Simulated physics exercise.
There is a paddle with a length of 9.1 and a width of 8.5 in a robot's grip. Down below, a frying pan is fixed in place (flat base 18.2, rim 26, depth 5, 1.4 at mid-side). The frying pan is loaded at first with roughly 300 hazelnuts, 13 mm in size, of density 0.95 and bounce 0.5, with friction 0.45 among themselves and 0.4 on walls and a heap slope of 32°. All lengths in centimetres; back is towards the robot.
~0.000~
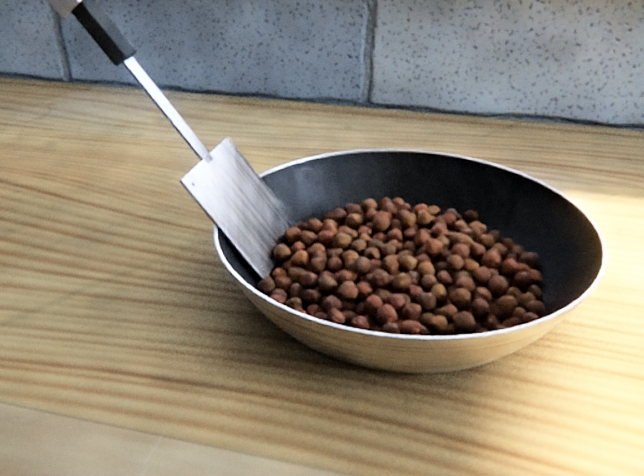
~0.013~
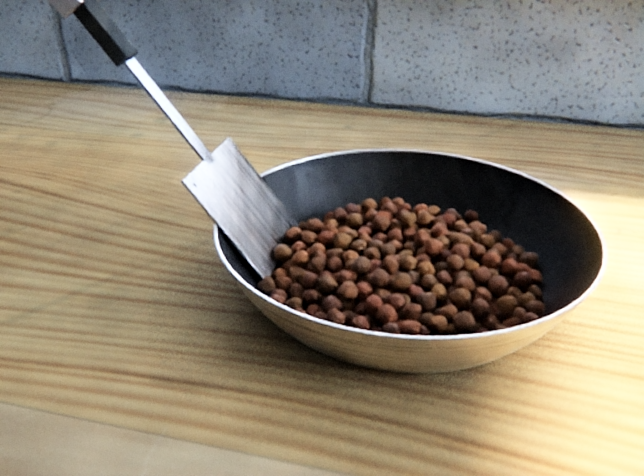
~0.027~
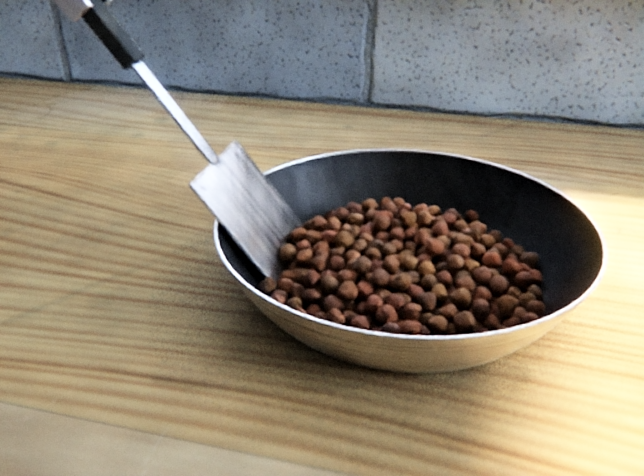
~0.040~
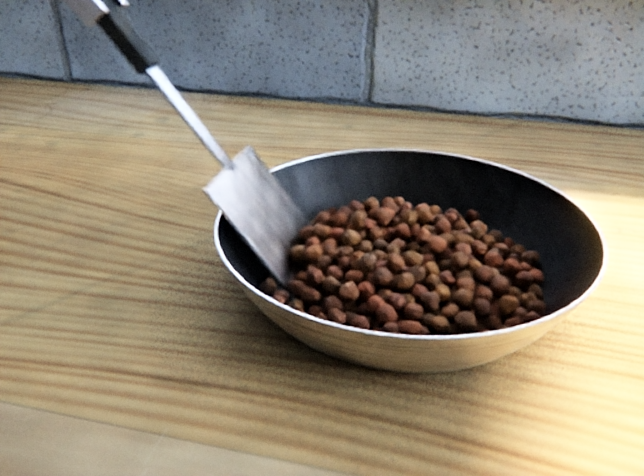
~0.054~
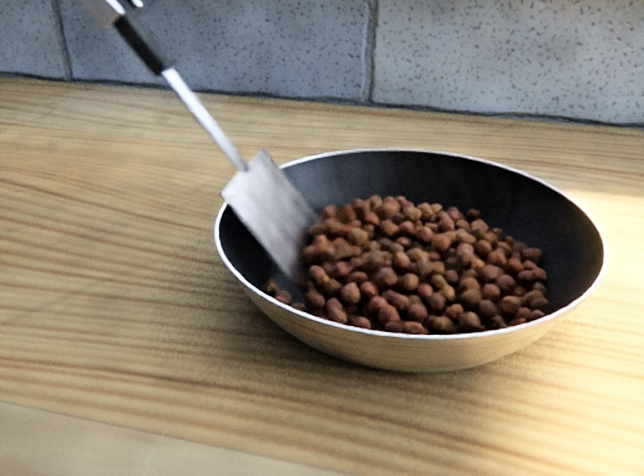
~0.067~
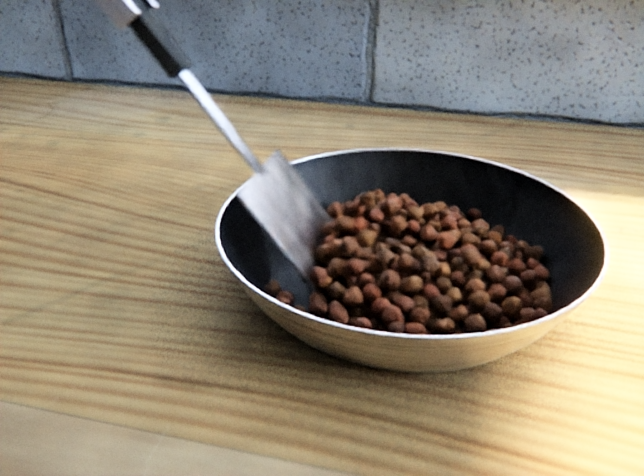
A flat metal spatula with a black-and-silver handle, slanting in from the upper left, slides slowly rightward into a heap of reddish-brown hazelnuts, bunching them slightly and leaving a few behind at the pan's left side. The black-lined frying pan with a pale outside stays still on a light wood-grained surface, before grey speckled tiles. The unmoving view looks down at an angle, with sunlight at right.
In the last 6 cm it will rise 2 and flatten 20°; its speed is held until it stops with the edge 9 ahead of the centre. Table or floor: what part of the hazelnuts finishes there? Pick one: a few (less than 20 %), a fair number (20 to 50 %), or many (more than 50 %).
A few, less than 20 %.
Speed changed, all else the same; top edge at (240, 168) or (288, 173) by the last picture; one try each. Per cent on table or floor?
Close to 5 per cent in the first try and close to 25 per cent in the second.
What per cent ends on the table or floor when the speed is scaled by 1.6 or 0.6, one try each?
Estimates, in order: 25 % and 5 %.
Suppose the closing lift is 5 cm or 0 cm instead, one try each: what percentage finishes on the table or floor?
I'd put it near 20 in a hundred, then near 5 in a hundred.
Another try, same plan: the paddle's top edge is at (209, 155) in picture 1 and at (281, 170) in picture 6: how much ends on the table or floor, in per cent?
25 per cent.
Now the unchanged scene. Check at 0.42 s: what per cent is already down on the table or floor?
My estimate is roughly 10 %.
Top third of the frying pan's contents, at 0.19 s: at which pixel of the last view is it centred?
Near pixel (481, 249).
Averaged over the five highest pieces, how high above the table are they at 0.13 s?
Roughly 5 cm above the table.
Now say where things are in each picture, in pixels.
In the first frame, paddle top edge at (206, 157), sloping 52°; upper third of the load around (405, 253), from x 265 to 535, top at y 205; 305 in the frying pan.
In the second frame, paddle top edge at (207, 158), sloping 52°; upper third of the load around (405, 253), from x 265 to 535, top at y 205.
In the third frame, paddle top edge at (215, 161), sloping 52°; upper third of the load around (398, 253), from x 270 to 535, top at y 205.
In the fourth frame, paddle top edge at (229, 166), sloping 52°; upper third of the load around (395, 252), from x 270 to 535, top at y 205.
In the fifth frame, paddle top edge at (244, 169), sloping 52°; upper third of the load around (393, 250), from x 270 to 540, top at y 200.
In the sixth frame, paddle top edge at (259, 170), sloping 52°; upper third of the load around (398, 250), from x 275 to 545, top at y 195; 305 in the frying pan.
By 0.13 s, sloping 52°, highest piece 6 above the table; 305 in the frying pan.
By 0.19 s, sloping 46°, highest piece 6 above the table; 305 in the frying pan.
By 0.42 s, sloping 32°, highest piece 7 above the table; 271 in the frying pan, 24 on the table or floor, 10 on the blade or in flight.
By 1.47 s, sloping 32°, highest piece 6 above the table; 268 in the frying pan, 37 on the table or floor.
Final count, 268 in the frying pan, 37 on the table or floor. That is 12 % on the table or floor.
